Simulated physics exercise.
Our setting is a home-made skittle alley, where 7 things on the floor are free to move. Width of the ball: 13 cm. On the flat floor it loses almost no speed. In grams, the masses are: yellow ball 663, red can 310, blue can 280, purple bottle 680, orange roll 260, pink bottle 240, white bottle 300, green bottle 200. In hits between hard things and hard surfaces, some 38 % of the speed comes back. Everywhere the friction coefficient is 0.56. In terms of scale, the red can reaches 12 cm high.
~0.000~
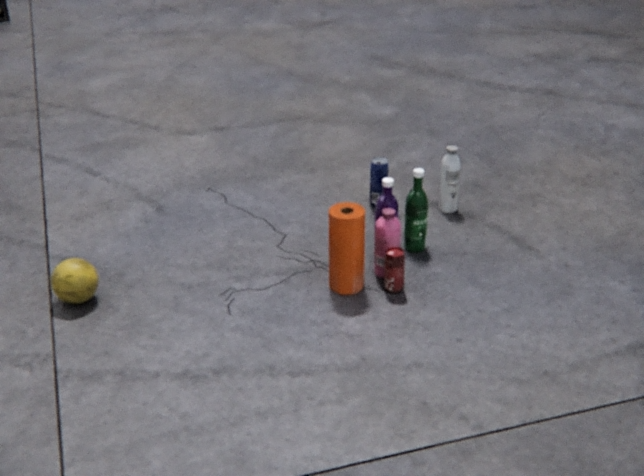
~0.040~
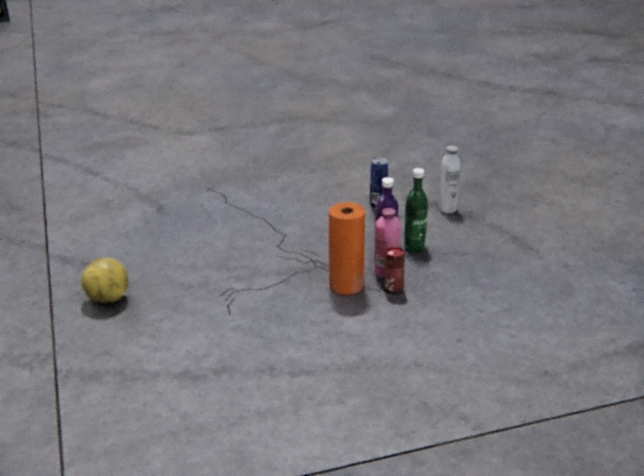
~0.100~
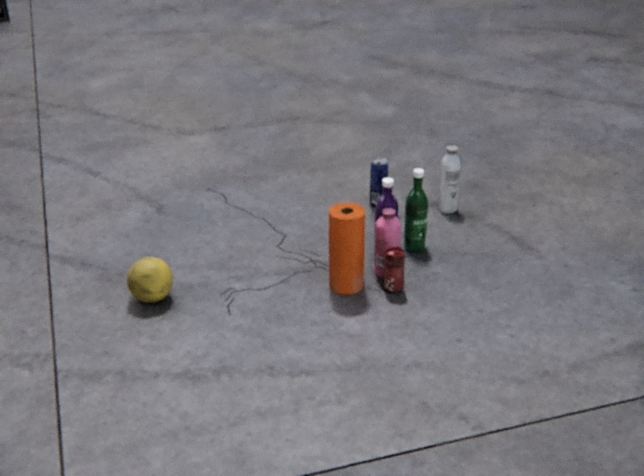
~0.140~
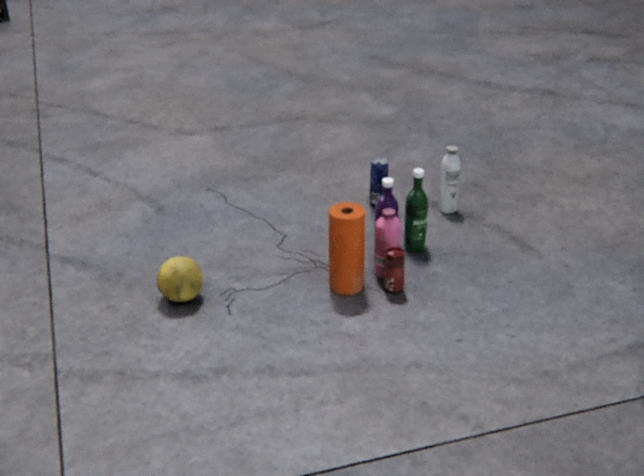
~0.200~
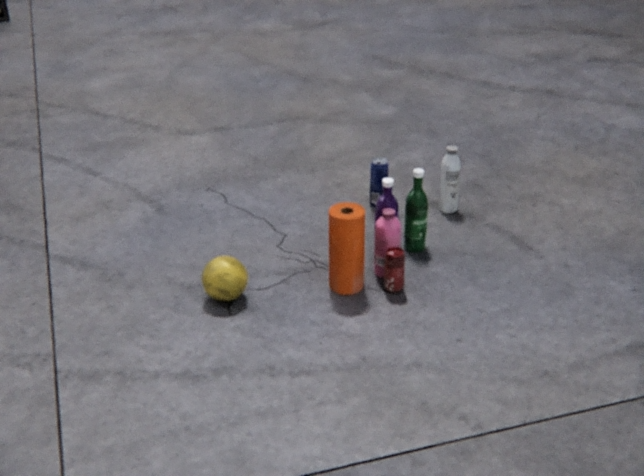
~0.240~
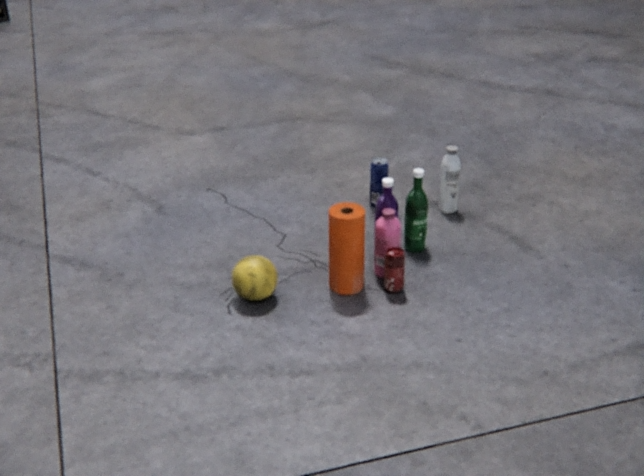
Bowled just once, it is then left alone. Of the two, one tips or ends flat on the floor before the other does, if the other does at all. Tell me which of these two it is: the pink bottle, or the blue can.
Of the two, it is the former.
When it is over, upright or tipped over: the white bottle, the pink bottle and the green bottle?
Well, the white bottle holds steady, the pink bottle tumbles down, and the green bottle holds steady.
By 0.54 s, ball 93 cm along; yellow ball near (412, 293); pink bottle tilted 37° near (413, 233); orange roll tilted 33°; red can tilted 5°.
By 0.94 s, ball 141 cm along; yellow ball near (601, 327); pink bottle on its side near (433, 246); orange roll tilted 65°.
By 1.54 s, ball 213 cm along; pink bottle on its side near (434, 246); orange roll on its side; red can 2 cm from its spot.
When it is over (1.9 s), lying over on the floor, orange roll and pink bottle; the other 5 within 8 cm of the start. End places, in pixels of the last picture, pink bottle near (433, 246), blue can near (379, 184). Pink bottle went at 0.54 s; blue can was never lost.
